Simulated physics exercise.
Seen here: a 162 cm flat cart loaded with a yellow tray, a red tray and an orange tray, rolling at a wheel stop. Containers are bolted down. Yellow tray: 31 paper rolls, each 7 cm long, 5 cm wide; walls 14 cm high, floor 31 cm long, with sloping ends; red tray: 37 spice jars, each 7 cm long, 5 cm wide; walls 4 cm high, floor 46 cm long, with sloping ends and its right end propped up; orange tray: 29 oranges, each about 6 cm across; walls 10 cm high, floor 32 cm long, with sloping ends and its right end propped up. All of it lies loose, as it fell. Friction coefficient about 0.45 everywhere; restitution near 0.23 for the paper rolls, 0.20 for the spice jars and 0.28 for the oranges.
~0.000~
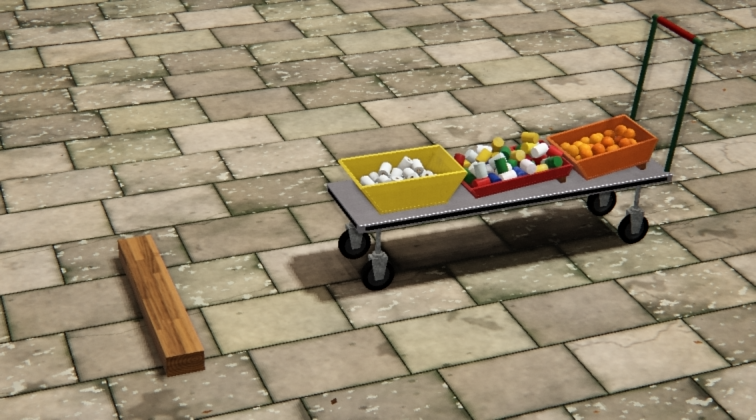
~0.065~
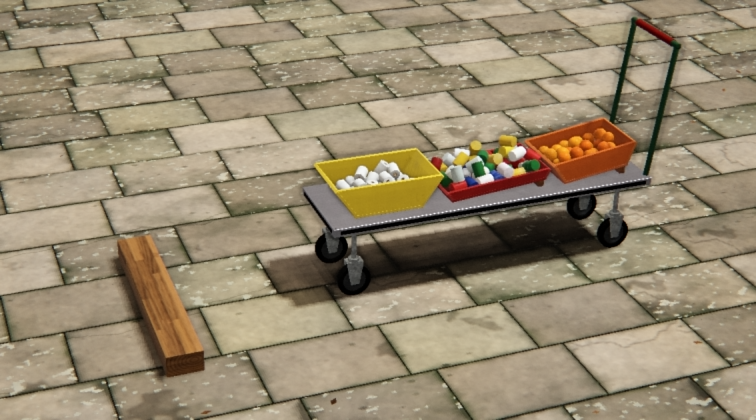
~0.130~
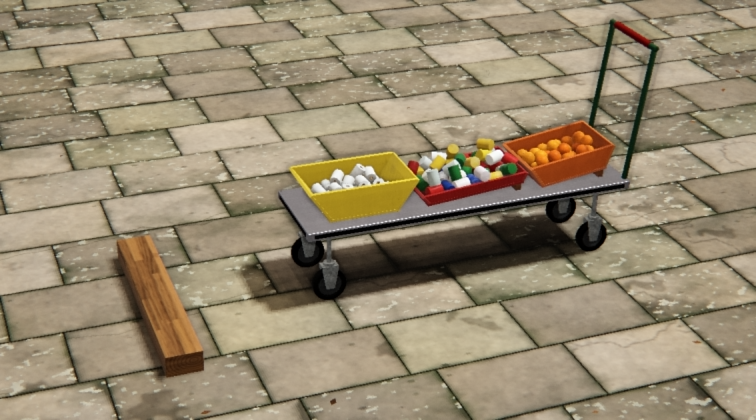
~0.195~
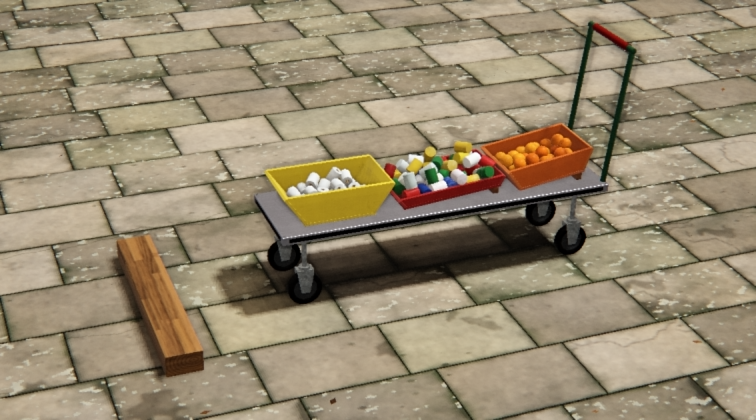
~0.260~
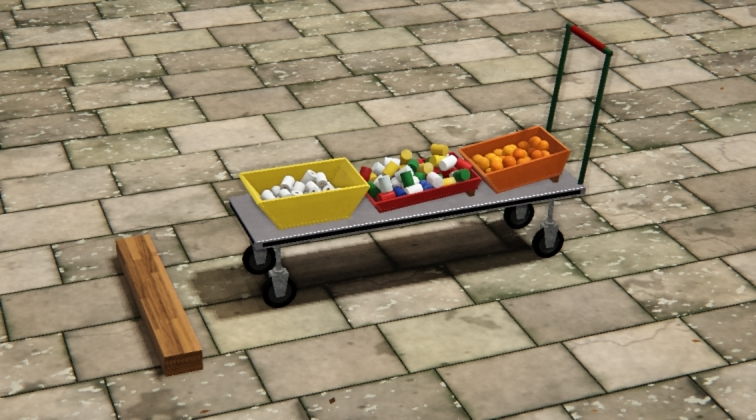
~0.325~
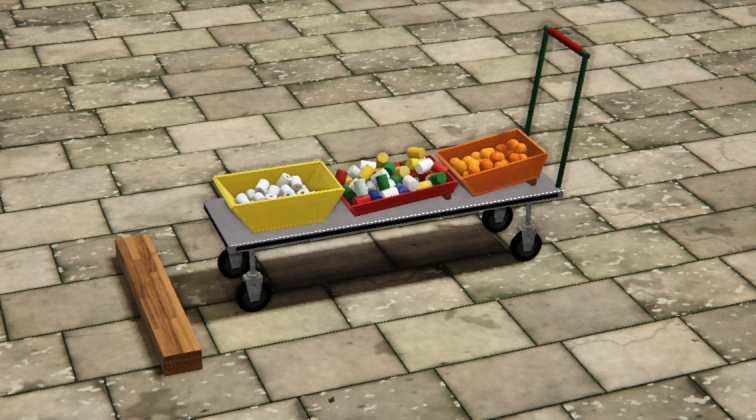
A flat cart carrying yellow, red and orange trays rolls left across stone paving.
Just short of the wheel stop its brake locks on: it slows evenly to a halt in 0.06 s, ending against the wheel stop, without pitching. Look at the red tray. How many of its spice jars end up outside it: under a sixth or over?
It sheds over a sixth of them.
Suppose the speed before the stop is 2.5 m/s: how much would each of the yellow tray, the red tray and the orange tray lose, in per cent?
In that case yellow tray 10, red tray 40, orange tray 20 per cent.
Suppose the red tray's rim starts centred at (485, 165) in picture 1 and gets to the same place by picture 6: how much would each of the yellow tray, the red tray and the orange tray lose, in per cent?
In that case yellow tray 0, red tray 20, orange tray 0 per cent.
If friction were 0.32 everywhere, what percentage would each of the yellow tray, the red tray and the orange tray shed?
In that case yellow tray 0, red tray 30, orange tray 0 per cent.
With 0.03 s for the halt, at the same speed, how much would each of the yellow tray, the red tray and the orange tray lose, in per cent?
Then yellow tray 0, red tray 30, orange tray 10 per cent.
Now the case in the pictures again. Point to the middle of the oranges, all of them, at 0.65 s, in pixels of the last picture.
At about (430, 173).
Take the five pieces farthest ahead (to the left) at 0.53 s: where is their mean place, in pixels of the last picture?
Around (187, 209).
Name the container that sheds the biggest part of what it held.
The red tray.
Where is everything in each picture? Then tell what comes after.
In the first frame (places track the rim corner closest to us here), red tray (472, 189); orange tray (578, 161); 83 cm to go; all still inside.
Red tray (448, 193); orange tray (555, 165); 71 cm to go, in the second frame.
Red tray (424, 197); orange tray (533, 168); 60 cm to go, in the third frame.
Red tray (401, 200); orange tray (510, 172); 48 cm to go, in the fourth frame.
Red tray (375, 203); orange tray (486, 174); 36 cm to go, in the fifth frame.
Red tray (350, 207); orange tray (463, 178); 25 cm to go; all still inside, in the sixth frame.
After 0.43 s, the brake bites.
After 0.53 s, the yellow tray has all 31, the red tray is down by 1 of 37 and the orange tray has all 29.
After 0.65 s, the yellow tray has all 31, the red tray is down by 3 of 37 and the orange tray has all 29.
After 0.88 s, the yellow tray has all 31, the red tray is down by 10 of 37 and the orange tray has all 29.
Outcome (at 1.39 s), the yellow tray has all 31, the red tray is down by 11 of 37 and the orange tray has all 29. Asked share, 11 of 37, 30 per cent.
